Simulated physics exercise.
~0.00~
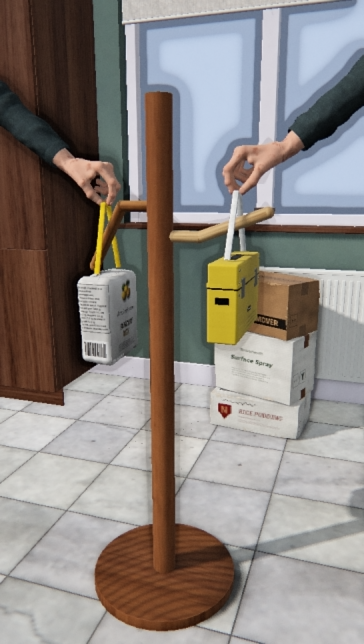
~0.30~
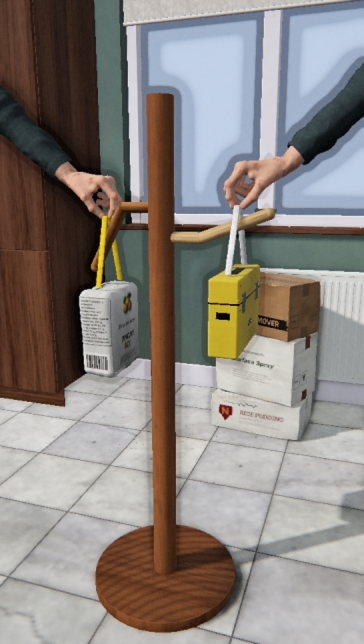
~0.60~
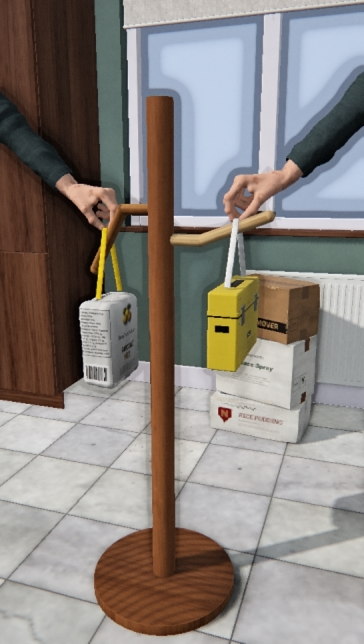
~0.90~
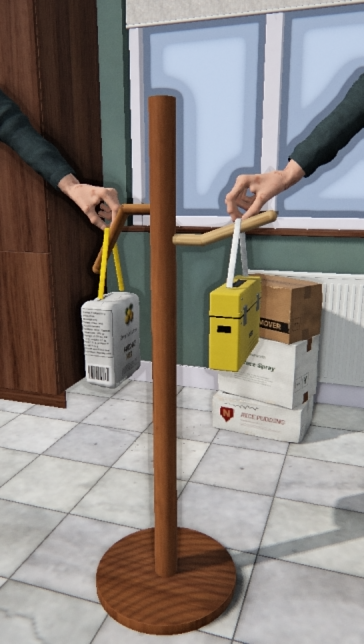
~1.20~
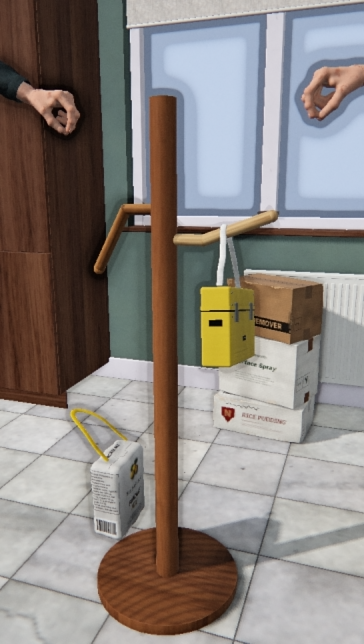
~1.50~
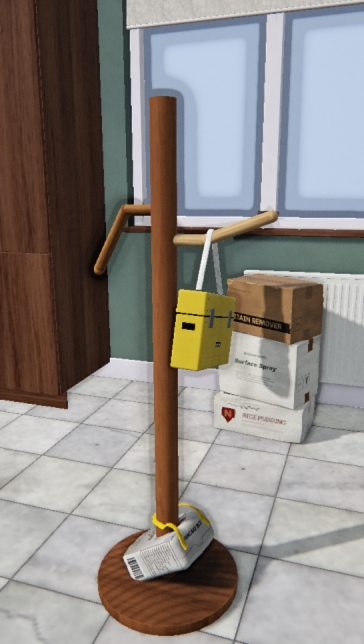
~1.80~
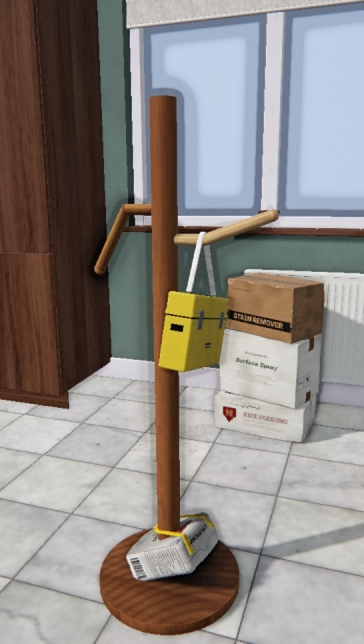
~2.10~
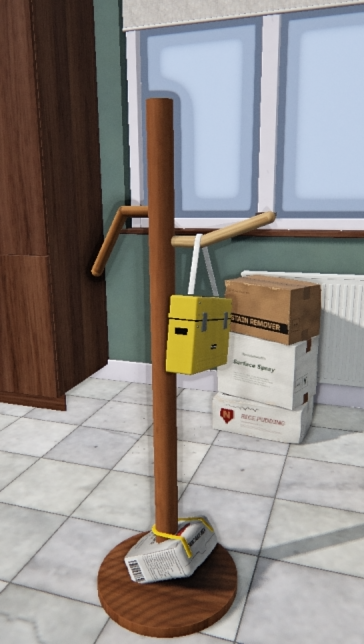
A white sack and a yellow case were lowered by two hands onto the pegs of a wooden stand and let go; the sack dropped and ended up lying on the round base, while the case slid inward and stayed hanging on the right.
